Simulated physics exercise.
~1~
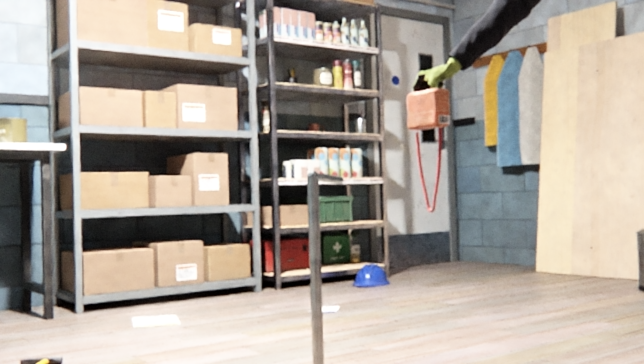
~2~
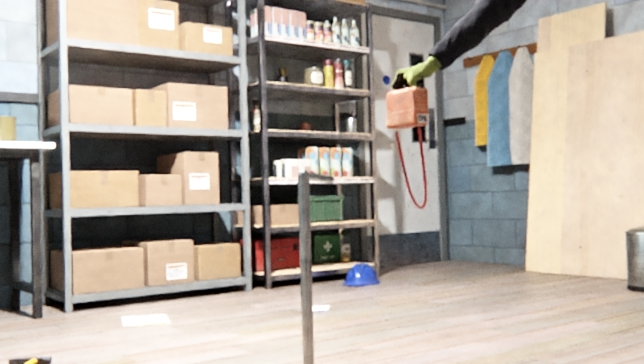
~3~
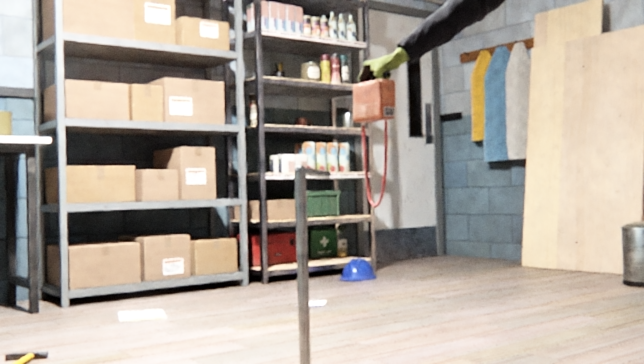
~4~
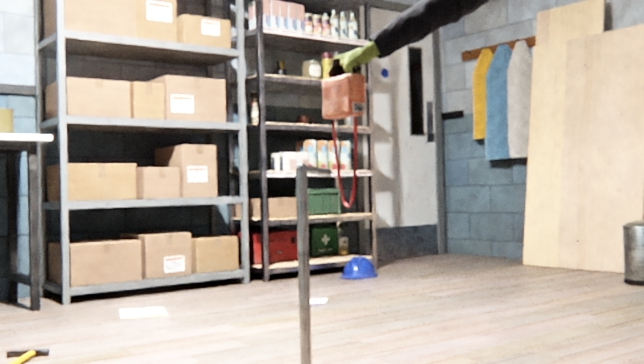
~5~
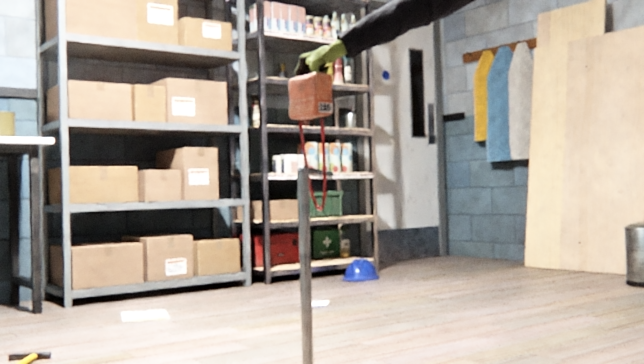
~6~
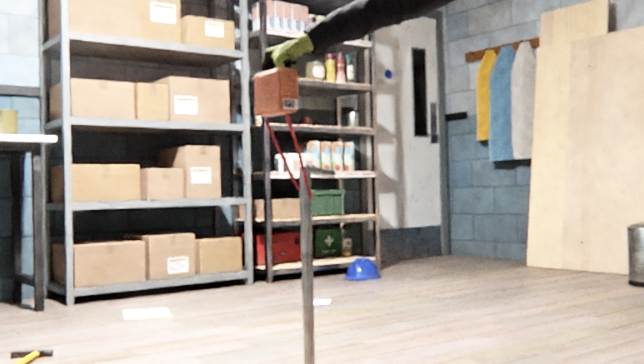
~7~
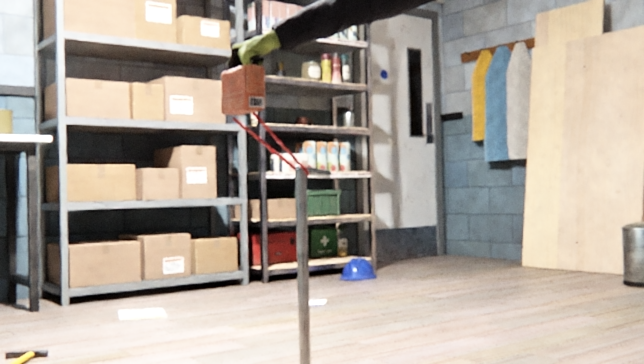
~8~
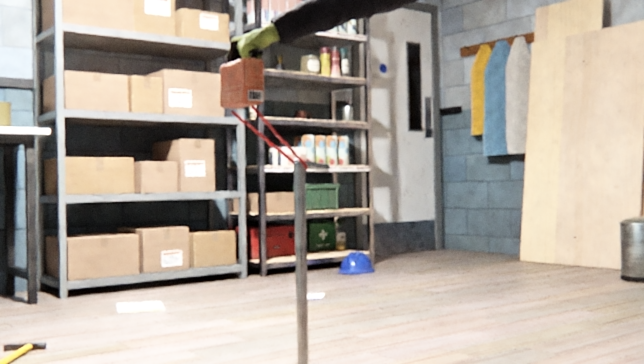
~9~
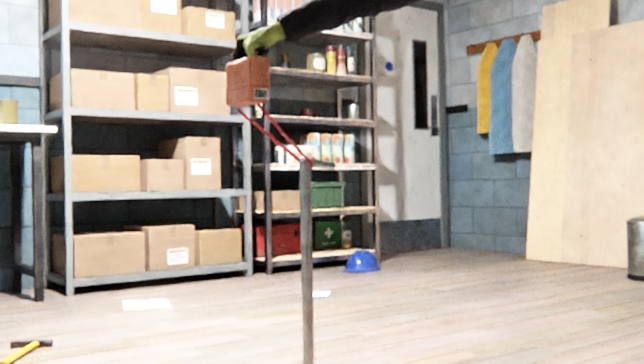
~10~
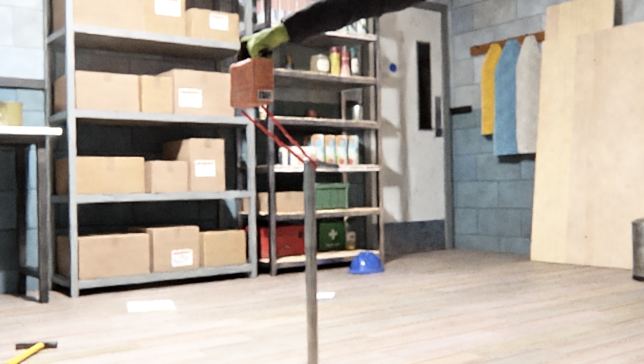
In a storeroom lined with shelves of boxes, a gloved hand carried an orange pouch with a dangling red loop leftward over a short post, until the loop caught at the post's top and pulled tight, leaving the hand stopped just past it.
